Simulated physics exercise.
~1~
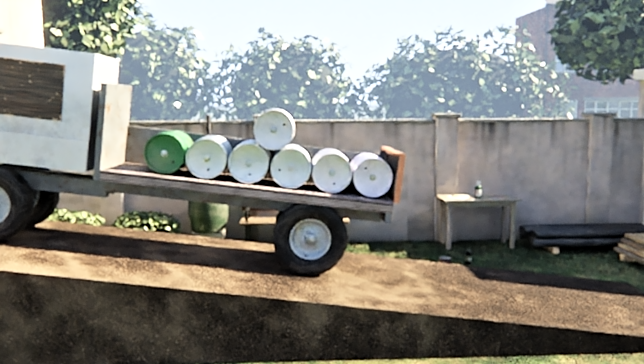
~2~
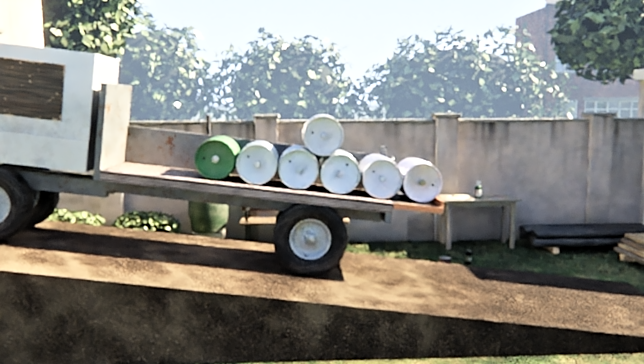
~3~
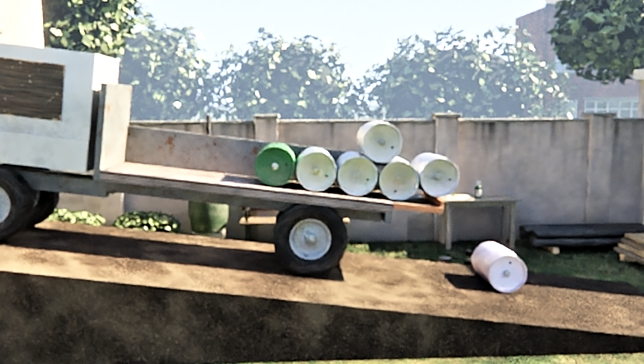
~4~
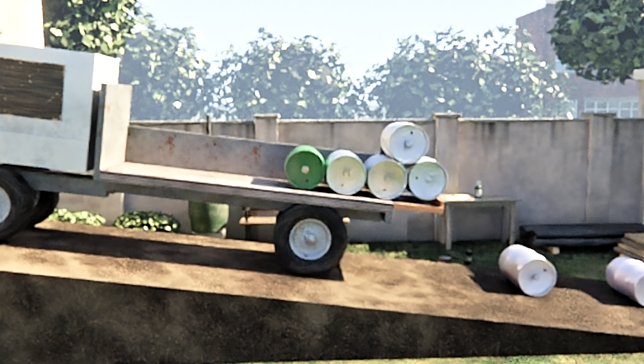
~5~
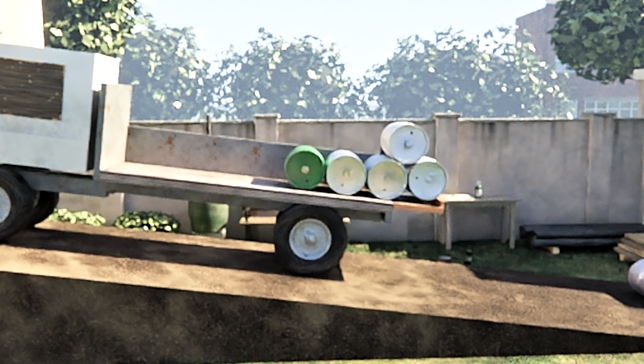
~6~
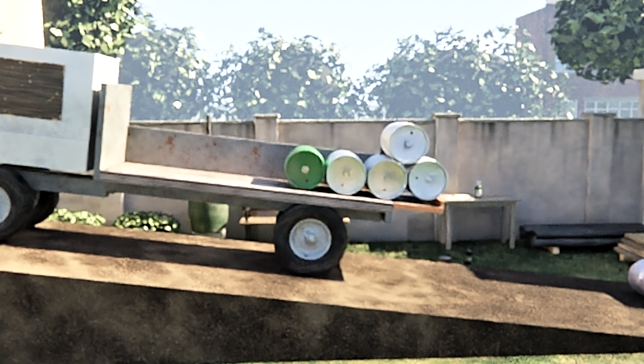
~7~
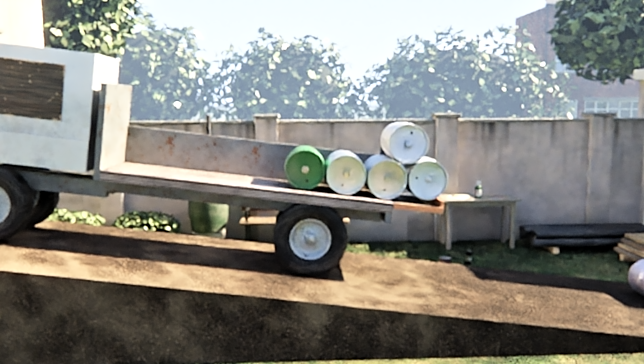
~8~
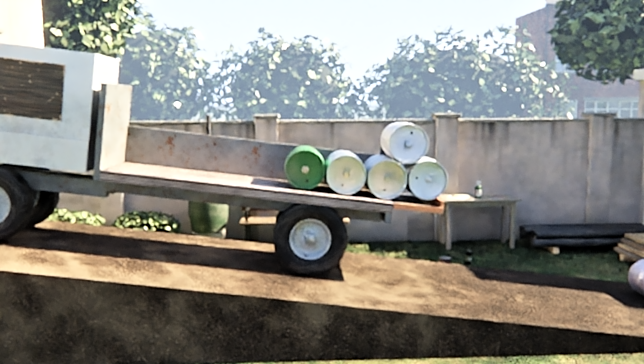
The clip opens on a flatbed vehicle standing nose-up on a dirt ramp, with a row of white kegs and one green keg against the raised tailgate, another white one resting on top. The tailgate swings down, and the whole group rolls right toward the open end. One white keg drops off and rolls down the slope, then a second follows it. The remaining kegs come to a stop near the edge, the green one at the left and a white one still perched on top. They stay there, while part of a fallen keg sits at the far right.
